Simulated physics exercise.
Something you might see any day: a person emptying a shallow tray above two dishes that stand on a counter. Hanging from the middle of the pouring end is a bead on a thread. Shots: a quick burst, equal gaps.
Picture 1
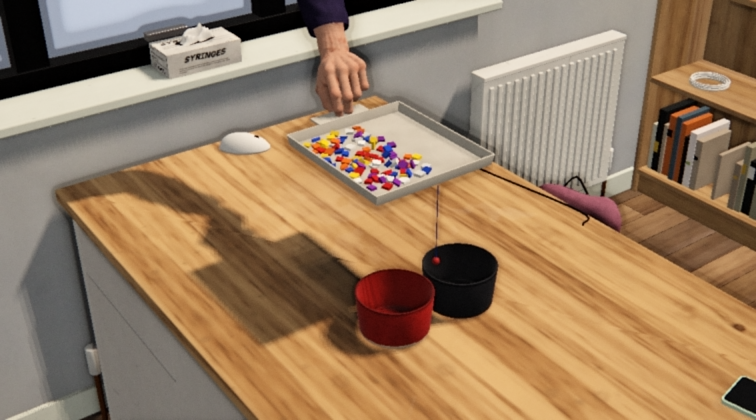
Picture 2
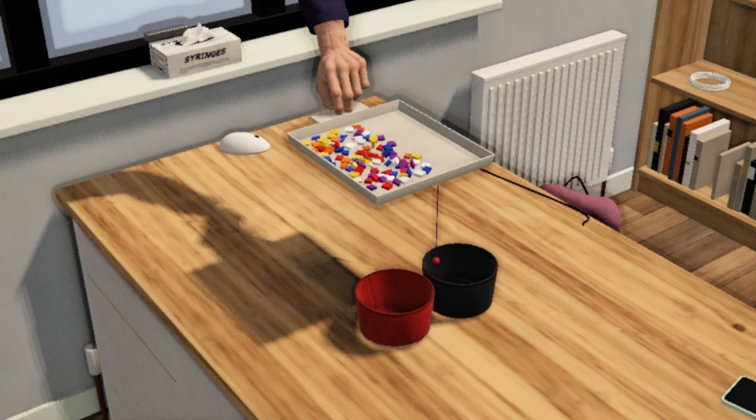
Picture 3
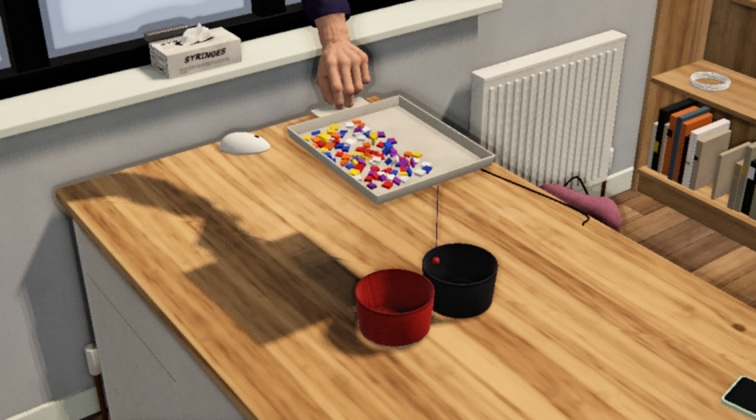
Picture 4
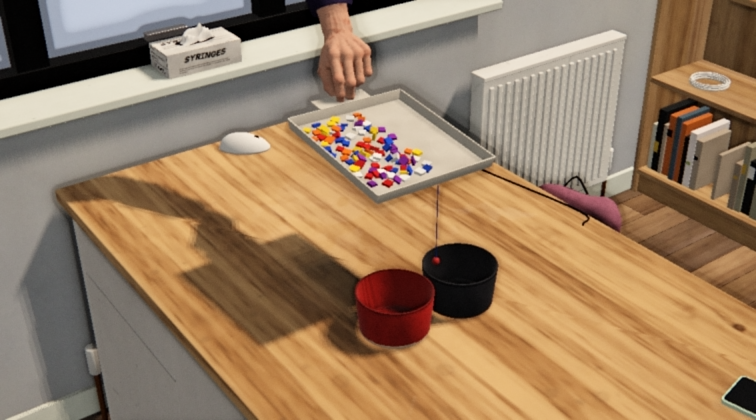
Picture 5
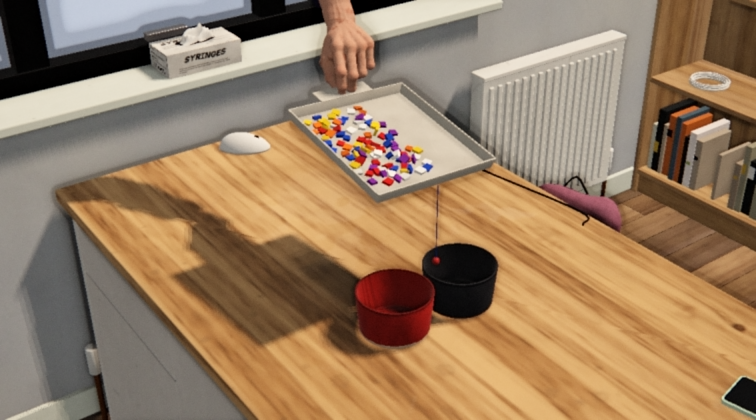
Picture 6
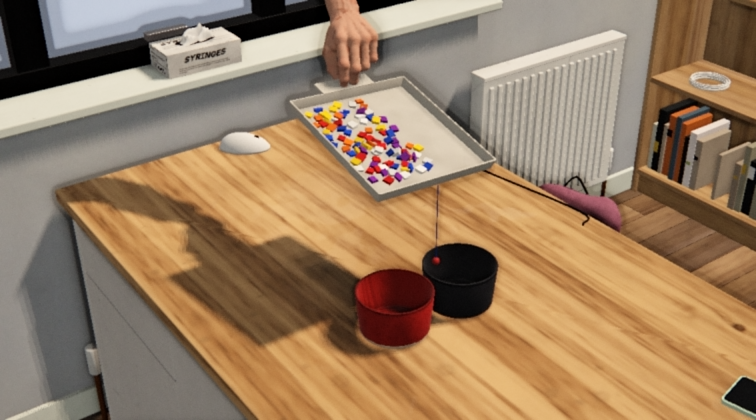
Hand slowly tilting a shallow grey tray of colourful mosaic tiles above a red dish and a black dish on a wooden counter.
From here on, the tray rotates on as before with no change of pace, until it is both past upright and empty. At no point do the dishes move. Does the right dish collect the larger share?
Yes - pretty sure the heavier pile builds up on the right there.
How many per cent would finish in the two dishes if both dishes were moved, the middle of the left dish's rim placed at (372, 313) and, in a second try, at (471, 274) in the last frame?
About 30 per cent, then about 70 per cent.
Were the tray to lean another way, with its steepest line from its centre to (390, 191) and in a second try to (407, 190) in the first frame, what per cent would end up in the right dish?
About 0 % and 0 %.
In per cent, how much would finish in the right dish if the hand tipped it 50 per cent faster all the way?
It would be close to 50 per cent.
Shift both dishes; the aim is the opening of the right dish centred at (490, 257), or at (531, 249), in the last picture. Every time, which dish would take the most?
The first time the right-side one comes out ahead, the second time the left-side one.
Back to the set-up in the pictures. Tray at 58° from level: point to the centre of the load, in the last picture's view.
Look about (438, 167) in the last picture.
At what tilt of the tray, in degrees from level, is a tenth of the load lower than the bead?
The angle is roughly 70° at that point.
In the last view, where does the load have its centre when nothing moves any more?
I'd put the middle somewhere around (473, 303).
Soon after the last picture, tray tipped steeply; nearly all on the tray; a stray few in the air.
A little later, tray tipped right over; most on the tray; a small part in the right dish; a small part outside both; a stray few in the air.
Later still, tray tipped past a quarter turn; about half in the right dish; about half outside both.
At rest, tray tipped past a quarter turn; none in the left dish; about half in the right dish; about half outside both.
